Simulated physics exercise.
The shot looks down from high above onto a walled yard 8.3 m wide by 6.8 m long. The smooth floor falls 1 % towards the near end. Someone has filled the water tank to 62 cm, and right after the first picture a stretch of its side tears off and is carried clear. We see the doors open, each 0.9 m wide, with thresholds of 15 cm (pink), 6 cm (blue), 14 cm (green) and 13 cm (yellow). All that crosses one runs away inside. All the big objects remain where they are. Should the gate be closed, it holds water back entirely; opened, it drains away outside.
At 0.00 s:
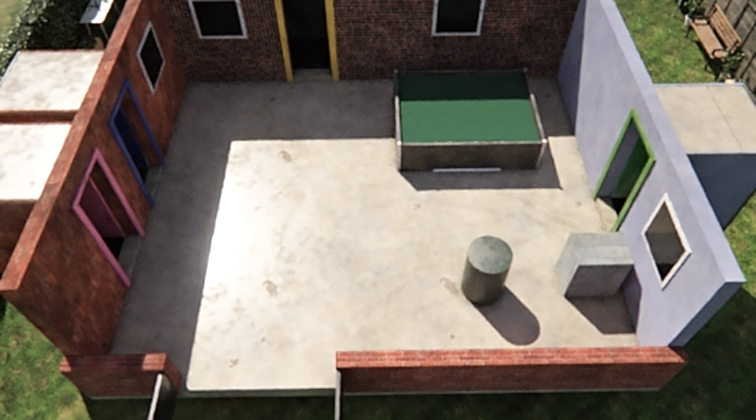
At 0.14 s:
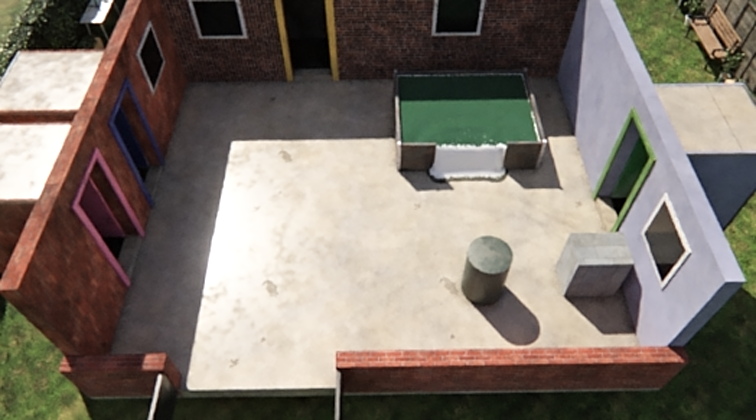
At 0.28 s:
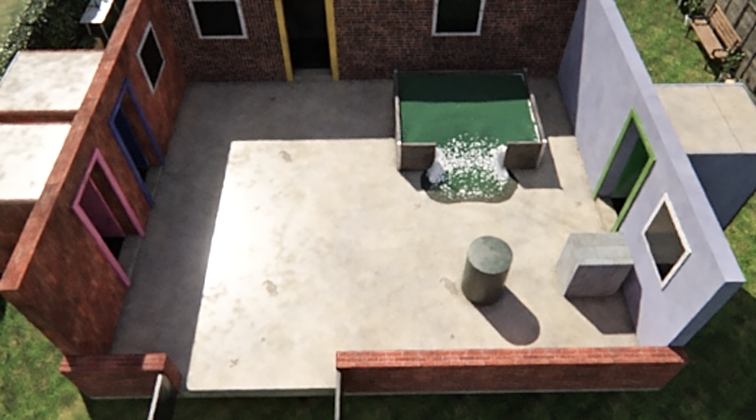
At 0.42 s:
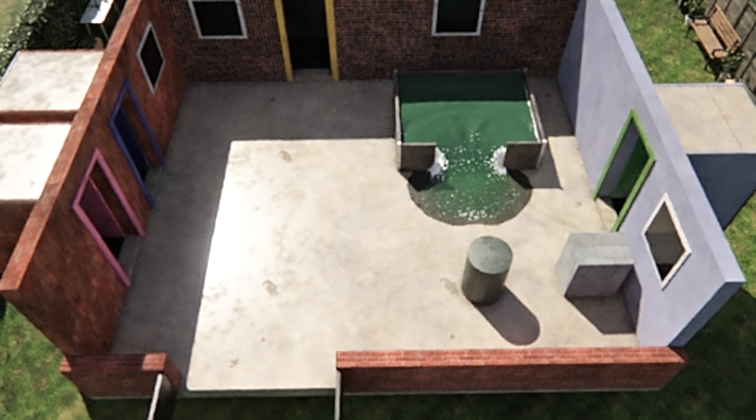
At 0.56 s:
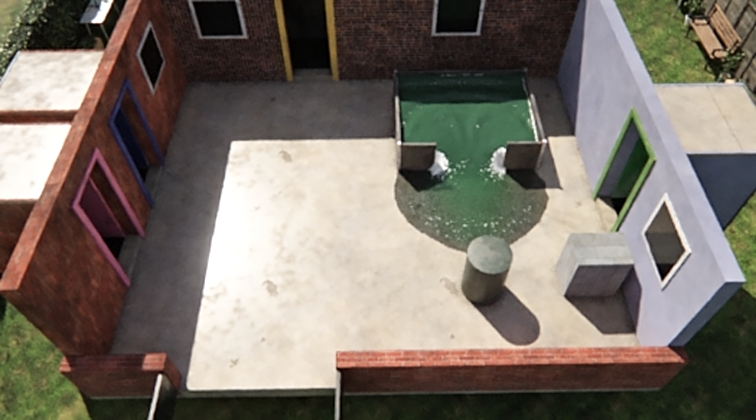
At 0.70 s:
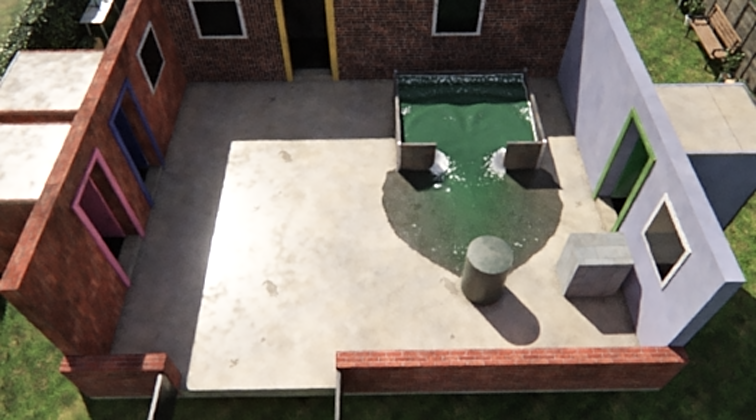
To begin with, still green water fills a low-walled tank at the back right of a walled yard. Part of its near side gives way, and white, foaming water pours through the gap, then fans out across the pale floor in a widening dark patch that reaches the grey cylinder.
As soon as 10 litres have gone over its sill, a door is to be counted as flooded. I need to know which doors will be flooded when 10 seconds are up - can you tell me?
In order: The pink door will hold enough water back; the blue door will hold enough water back; the green door will hold enough water back; the yellow door will hold enough water back.
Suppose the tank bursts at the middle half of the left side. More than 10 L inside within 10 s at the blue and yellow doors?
Versus the limit - blue: Exceeded, yellow: Within.
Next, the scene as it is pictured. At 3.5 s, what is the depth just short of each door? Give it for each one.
Centimetres: Pink 0 / blue 0 / green 6 / yellow 0.
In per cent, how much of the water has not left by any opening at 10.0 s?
Share still there: About 84 %.
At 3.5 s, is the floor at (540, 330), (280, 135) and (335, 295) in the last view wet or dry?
Well, the first is drenched, the next untouched by it, the last drenched.
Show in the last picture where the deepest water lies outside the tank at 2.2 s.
Look around (646, 367).
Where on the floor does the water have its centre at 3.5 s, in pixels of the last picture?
Roughly (468, 207).
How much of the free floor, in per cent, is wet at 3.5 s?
Covered: Roughly 40 %.
After 1.4 s water covers 20 % of the floor and is deepest (38 cm) near (466, 173); pink door not reached, blue door not reached, green door 1 cm at the sill, 0 L in, yellow door not reached.
After 2.2 s water covers 35 % of the floor and is deepest (40 cm) near (646, 367); pink door not reached, blue door not reached, green door 8 cm at the sill, 0 L in, yellow door not reached.
After 3.5 s water covers 40 % of the floor and is deepest (34 cm) near (552, 368); pink door not reached, blue door not reached, green door 6 cm at the sill, 0 L in, yellow door not reached.
After 6.0 s water covers 55 % of the floor and is deepest (20 cm) near (517, 369); pink door 4 cm at the sill, 0 L in, blue door not reached, green door 9 cm at the sill, 0 L in, yellow door not reached.
After 10.0 s water covers 75 % of the floor and is deepest (13 cm) near (635, 367); pink door 7 cm at the sill, 0 L in, blue door 6 cm at the sill, 1 L in, green door 6 cm at the sill, 0 L in, yellow door not reached.
